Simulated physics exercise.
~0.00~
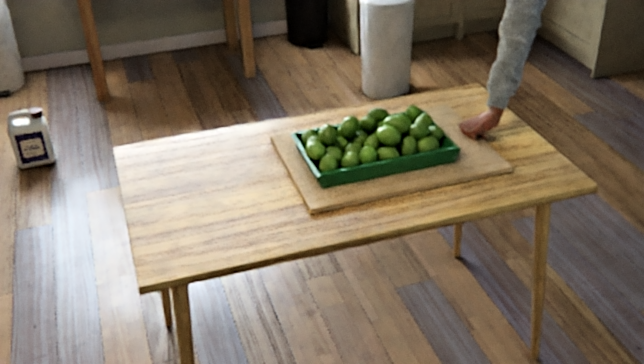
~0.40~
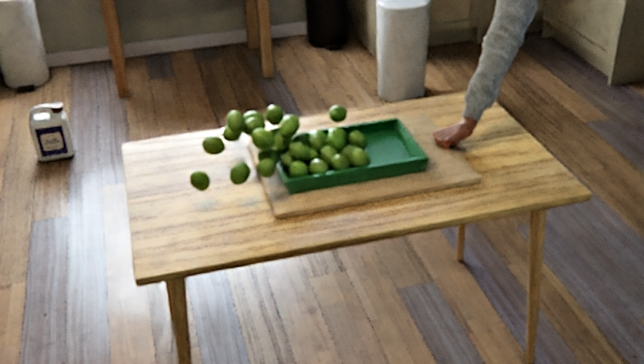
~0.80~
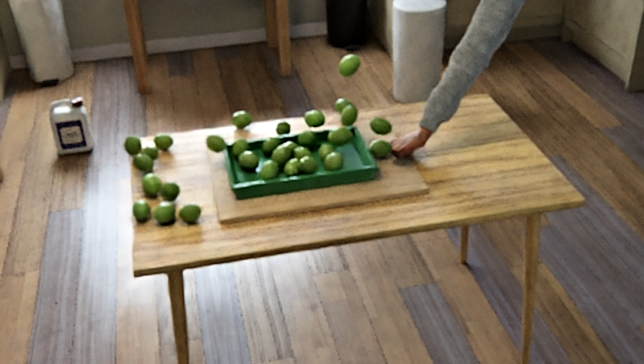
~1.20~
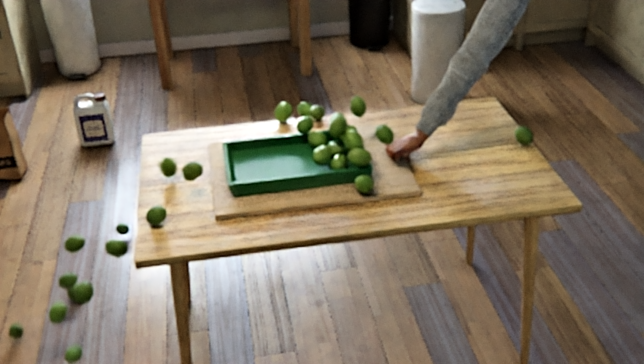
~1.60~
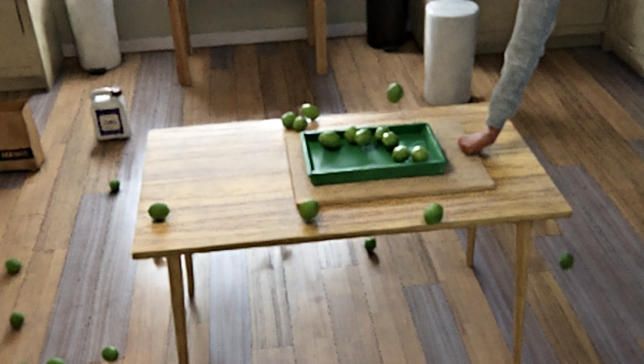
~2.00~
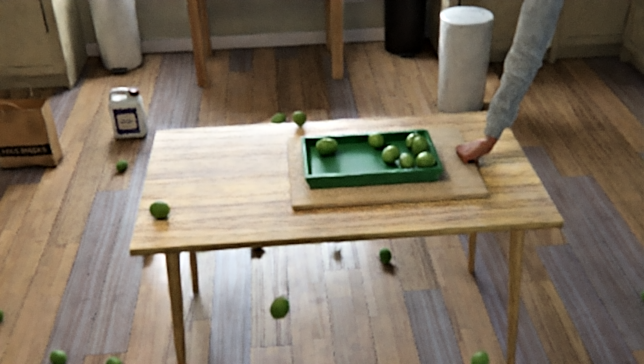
Green crate of limes on a board sliding left and right under a hand, spilling most across table and floor.
